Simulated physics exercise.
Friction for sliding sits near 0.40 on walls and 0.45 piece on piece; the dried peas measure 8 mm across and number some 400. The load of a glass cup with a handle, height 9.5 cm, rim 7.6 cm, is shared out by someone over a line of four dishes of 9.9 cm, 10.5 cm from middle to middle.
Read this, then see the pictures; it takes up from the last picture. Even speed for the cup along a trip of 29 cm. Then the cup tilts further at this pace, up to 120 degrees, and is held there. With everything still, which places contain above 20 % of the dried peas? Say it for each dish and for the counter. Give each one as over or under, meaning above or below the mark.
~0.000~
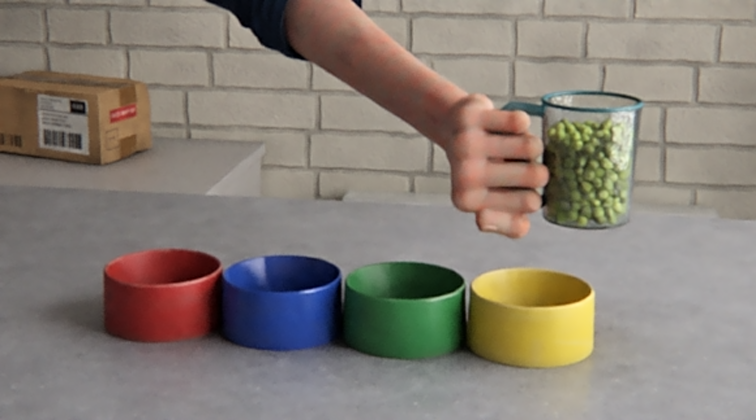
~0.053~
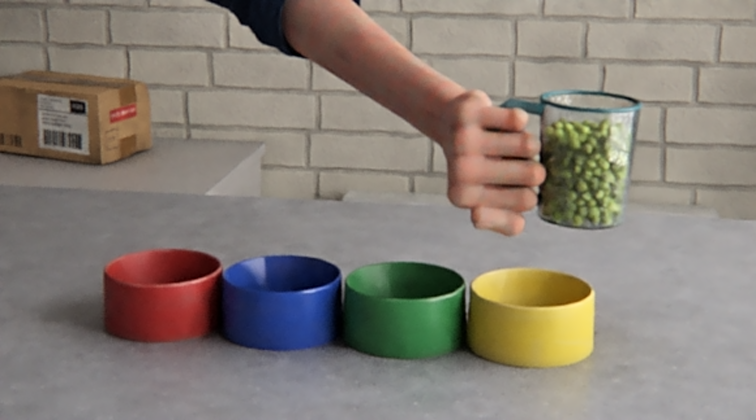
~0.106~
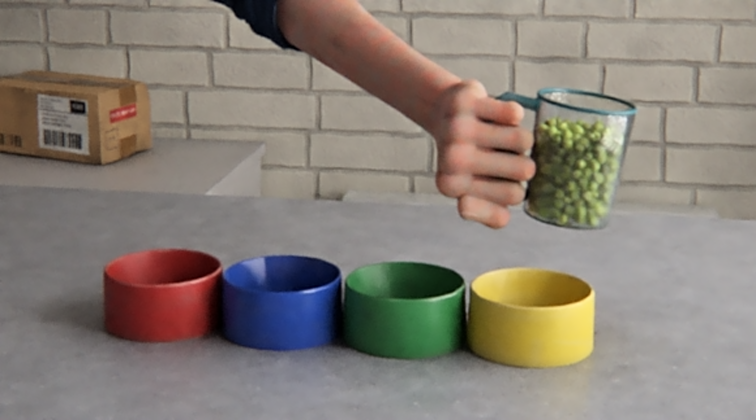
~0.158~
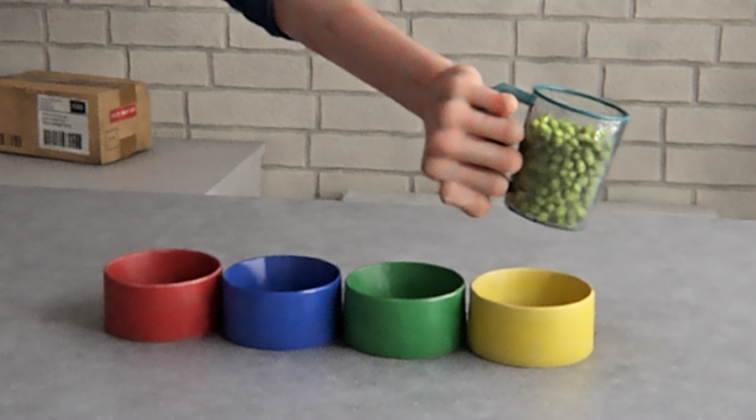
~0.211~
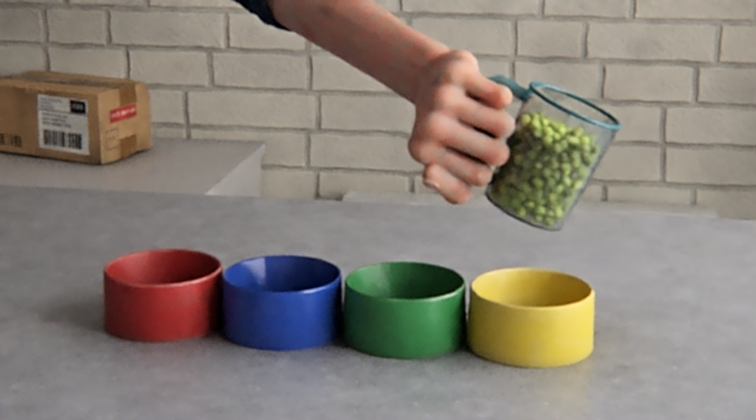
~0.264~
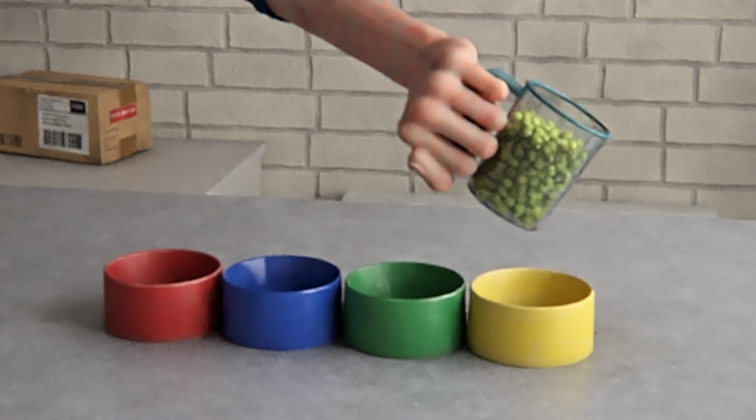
Red: Under, blue: Under, green: Over, yellow: Under, counter: Under.
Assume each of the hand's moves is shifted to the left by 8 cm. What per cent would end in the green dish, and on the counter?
Result - green 30 / counter 10.
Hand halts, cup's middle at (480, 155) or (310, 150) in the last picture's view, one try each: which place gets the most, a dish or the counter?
I'd bet on yellow for the first try and green for the second.
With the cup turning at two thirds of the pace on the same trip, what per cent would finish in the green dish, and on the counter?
In the green dish 40; on the counter 10.
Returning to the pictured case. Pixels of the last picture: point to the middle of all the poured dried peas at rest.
Somewhere around (410, 313) in the final frame.
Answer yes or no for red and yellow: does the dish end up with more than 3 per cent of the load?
So red is a miss and yellow is a pass.
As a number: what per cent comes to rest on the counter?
Close to 5 per cent, give or take.
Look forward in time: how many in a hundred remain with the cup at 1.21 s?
Some 0 per cent of the load.
After 0.83 s, tilt 116 degrees; cup holds 80 %, green 5 %, yellow 5 %.
After 1.21 s, tilt 120 degrees; cup holds 0 %, green 85 %, yellow 10 %.
After 1.68 s, tilt 120 degrees; cup holds 0 %, green 85 %, yellow 10 %.
By 2.0 s all is still; red 0 %, blue 0 %, green 85 %, yellow 10 %, counter 5 %.
